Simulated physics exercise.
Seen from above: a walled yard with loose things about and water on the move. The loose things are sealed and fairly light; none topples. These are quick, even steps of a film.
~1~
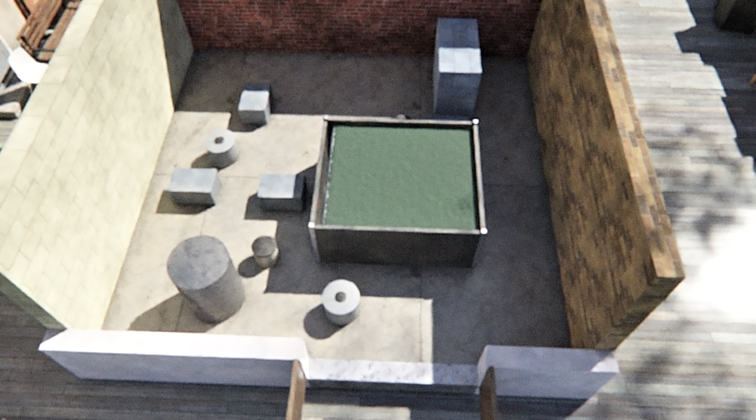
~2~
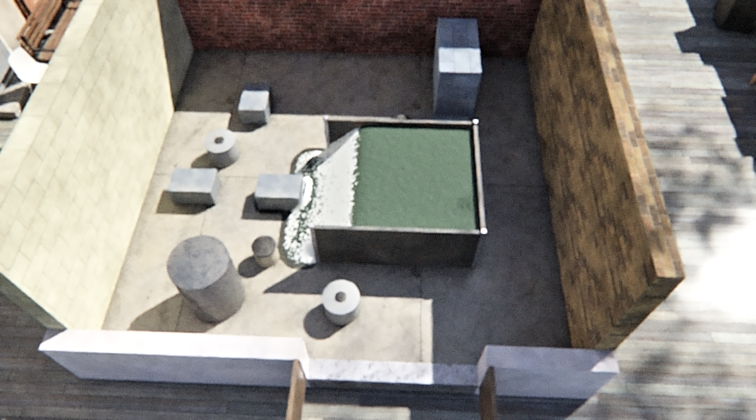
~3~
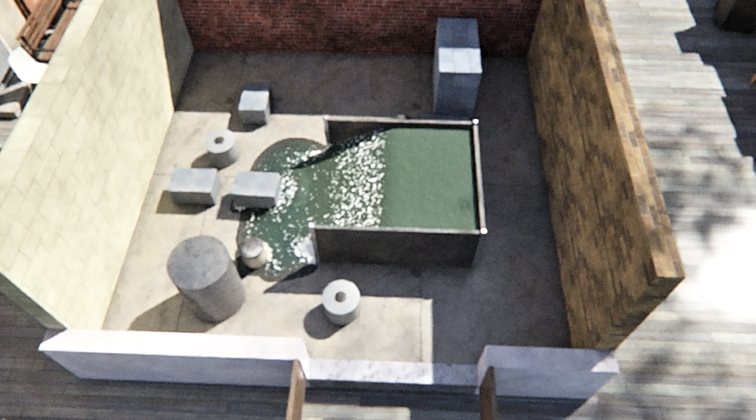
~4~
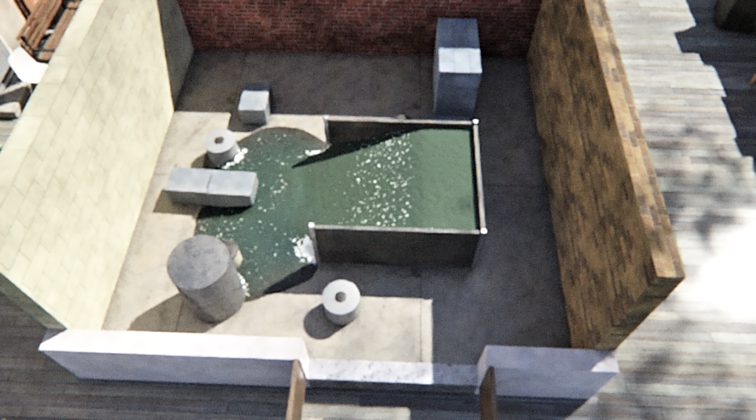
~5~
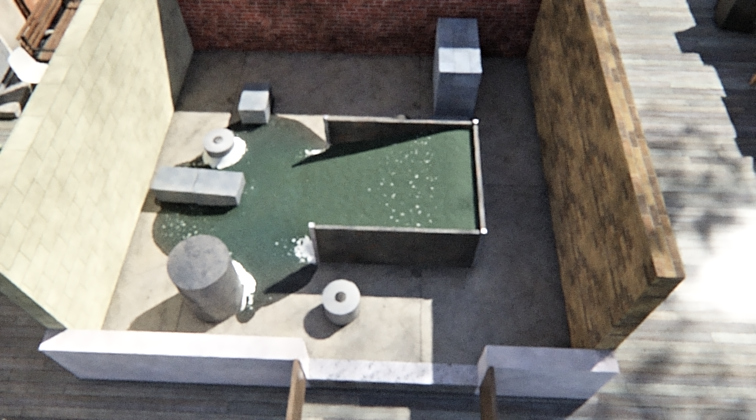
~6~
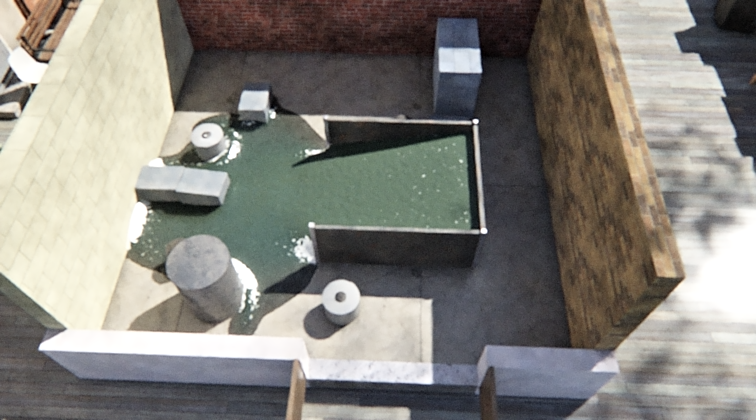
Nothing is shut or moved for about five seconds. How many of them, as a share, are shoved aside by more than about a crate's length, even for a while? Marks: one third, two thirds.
It is at least two thirds.
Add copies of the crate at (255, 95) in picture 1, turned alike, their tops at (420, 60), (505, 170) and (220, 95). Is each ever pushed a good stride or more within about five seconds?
In turn: Under that, less than that, yes.
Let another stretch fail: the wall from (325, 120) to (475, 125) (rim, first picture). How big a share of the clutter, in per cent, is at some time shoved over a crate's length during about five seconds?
Some 80 per cent.
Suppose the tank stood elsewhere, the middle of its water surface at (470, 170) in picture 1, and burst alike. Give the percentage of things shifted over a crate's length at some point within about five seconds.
About 80 per cent.
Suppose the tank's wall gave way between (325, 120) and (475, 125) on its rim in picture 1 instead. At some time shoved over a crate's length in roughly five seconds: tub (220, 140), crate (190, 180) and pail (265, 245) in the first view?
One after the other: Moved that far, moved that far, that far or more.
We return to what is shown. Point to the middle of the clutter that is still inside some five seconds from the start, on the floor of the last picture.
At about (389, 169).
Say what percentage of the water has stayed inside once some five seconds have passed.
About 98 per cent.
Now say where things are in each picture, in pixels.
A crate at (281, 186) rests on the ground; a pail at (264, 246) rests on the ground; 0 of 8 have shifted, in the first picture.
A crate at (279, 186), on the bottom, close to its start; a pail at (264, 246), on the bottom; 0 of 8 have shifted, in the second picture.
A crate at (255, 183), on the bottom, a stride from its start; a pail at (251, 247), on the bottom, close to its start; 2 of 8 have shifted, in the third picture.
A crate at (231, 183), on the bottom, a stride from its start; a pail at (225, 250), on the bottom, a stride from its start; 2 of 8 have shifted, in the fourth picture.
A crate at (218, 182), afloat, a stride from its start; a pail is out of sight; 3 of 8 have shifted, in the fifth picture.
A crate at (201, 182) floats, a stride from its start; a pail at (178, 249) floats, a stride from its start; 4 of 8 have shifted, in the sixth picture.
A moment on, 3 of 8 are well off their spots; 4 afloat.
Next, 4 of 8 are well off their spots; 5 afloat.
Later, 5 of 8 are well off their spots; 4 afloat.
In the end, 6 of 8 are well off their spots, and 6 have been at some point; 6 afloat.
